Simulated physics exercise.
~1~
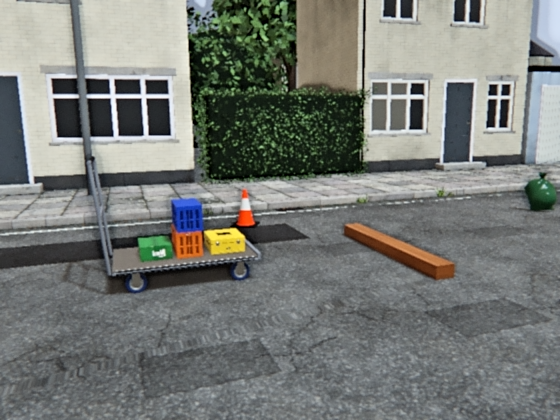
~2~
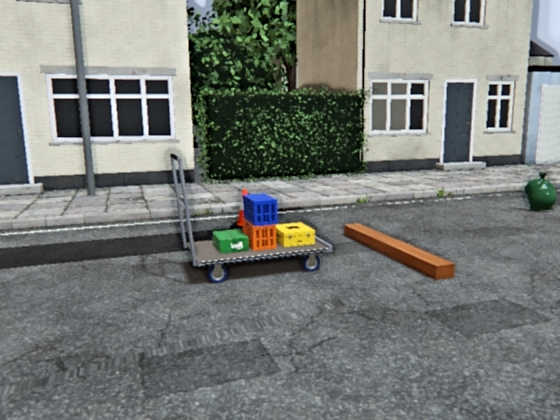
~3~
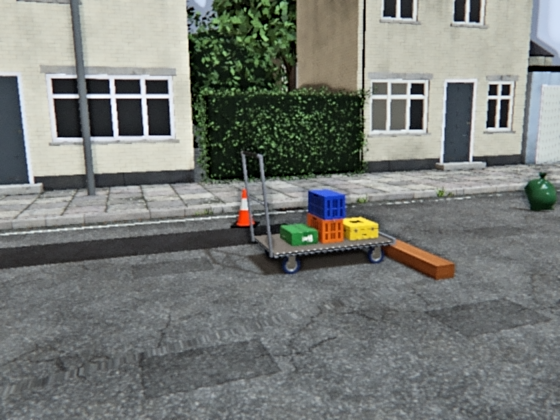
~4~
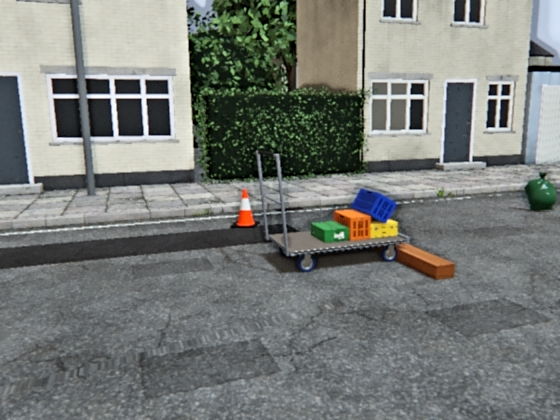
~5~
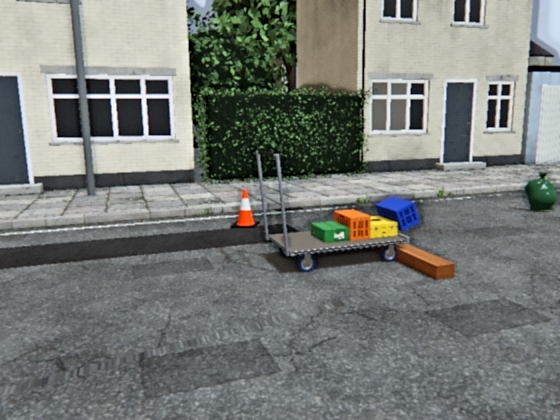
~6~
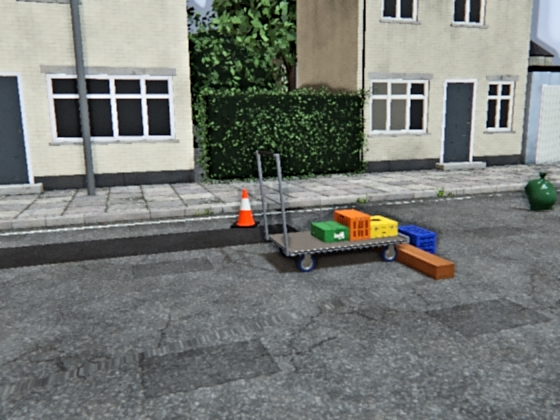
Trolley of crates rolling right and stopping at a low wooden beam, the blue crate toppling over the front onto the road.
